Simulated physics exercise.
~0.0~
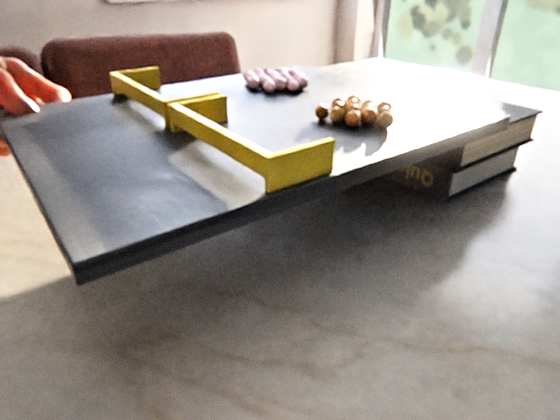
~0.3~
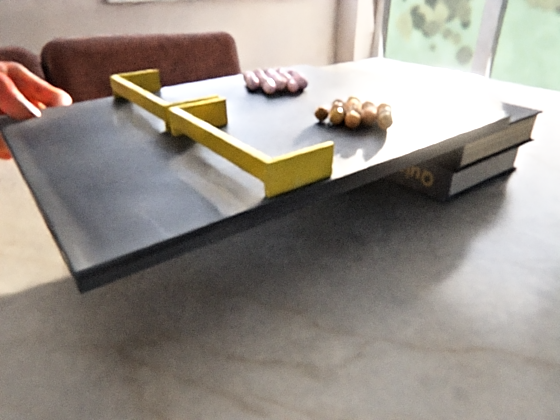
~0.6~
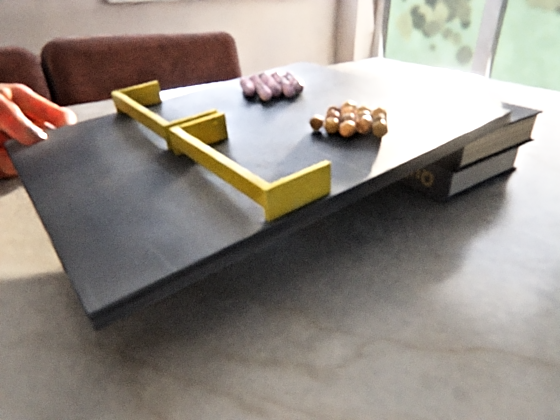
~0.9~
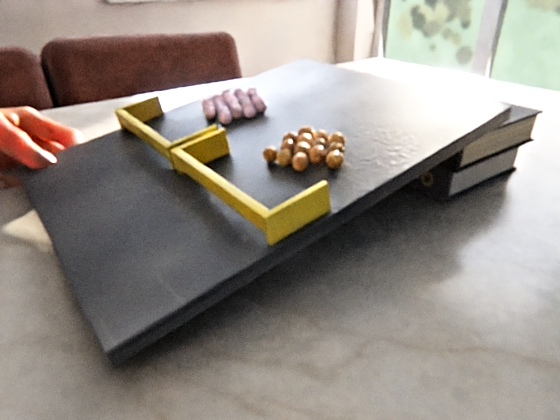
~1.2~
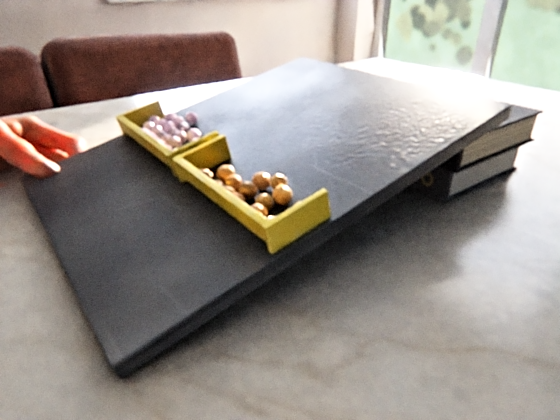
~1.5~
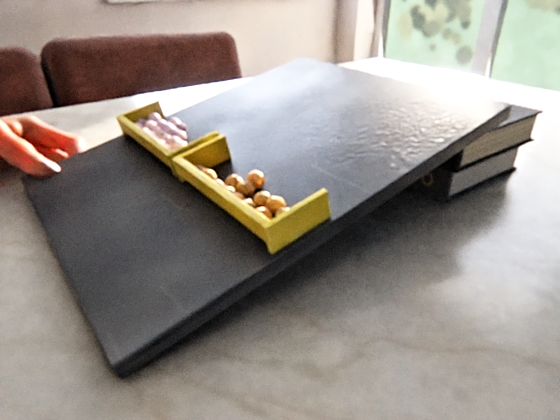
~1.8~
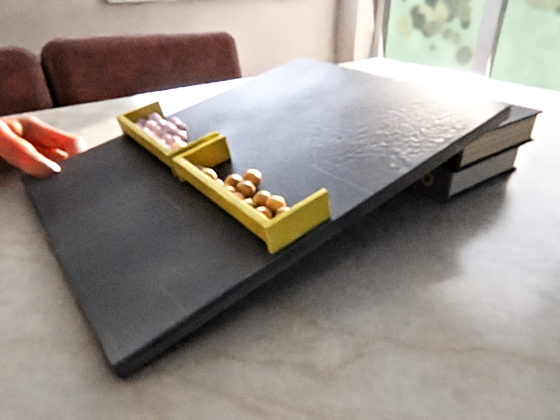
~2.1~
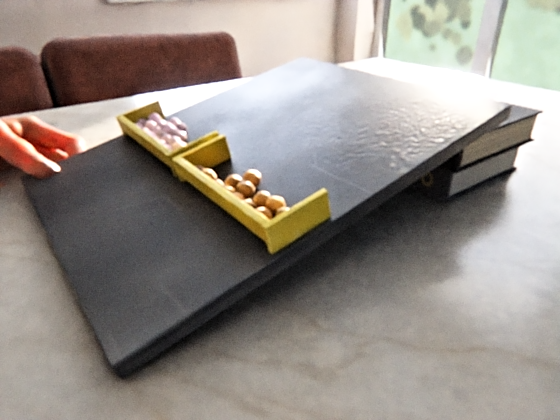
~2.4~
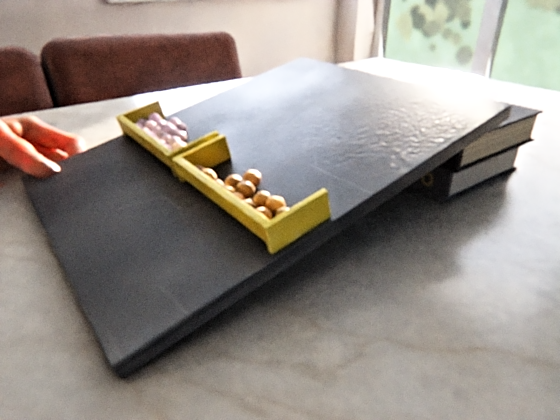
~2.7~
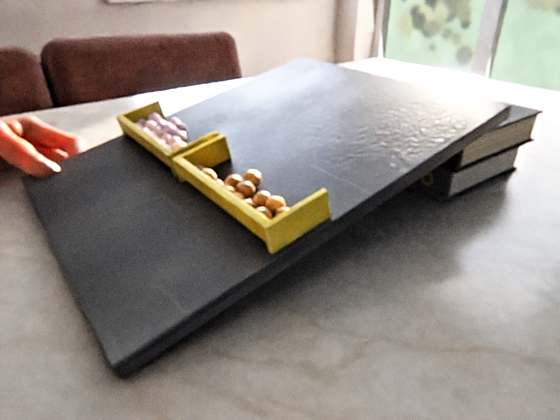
A hand at the left holds up one end of a dark grey board, whose right end lies on two stacked books on a pale marbled table, seen from slightly above with brown chairs behind. Two yellow gates stand side by side across the board, with orange-brown balls to the right of the nearer one and purplish pieces beyond, above the farther one. The hand lowers its end, and the board tilts into a ramp. Both groups slide down leftward and reach their gates. The board comes to rest sloping, and both groups stay gathered behind the yellow gates.
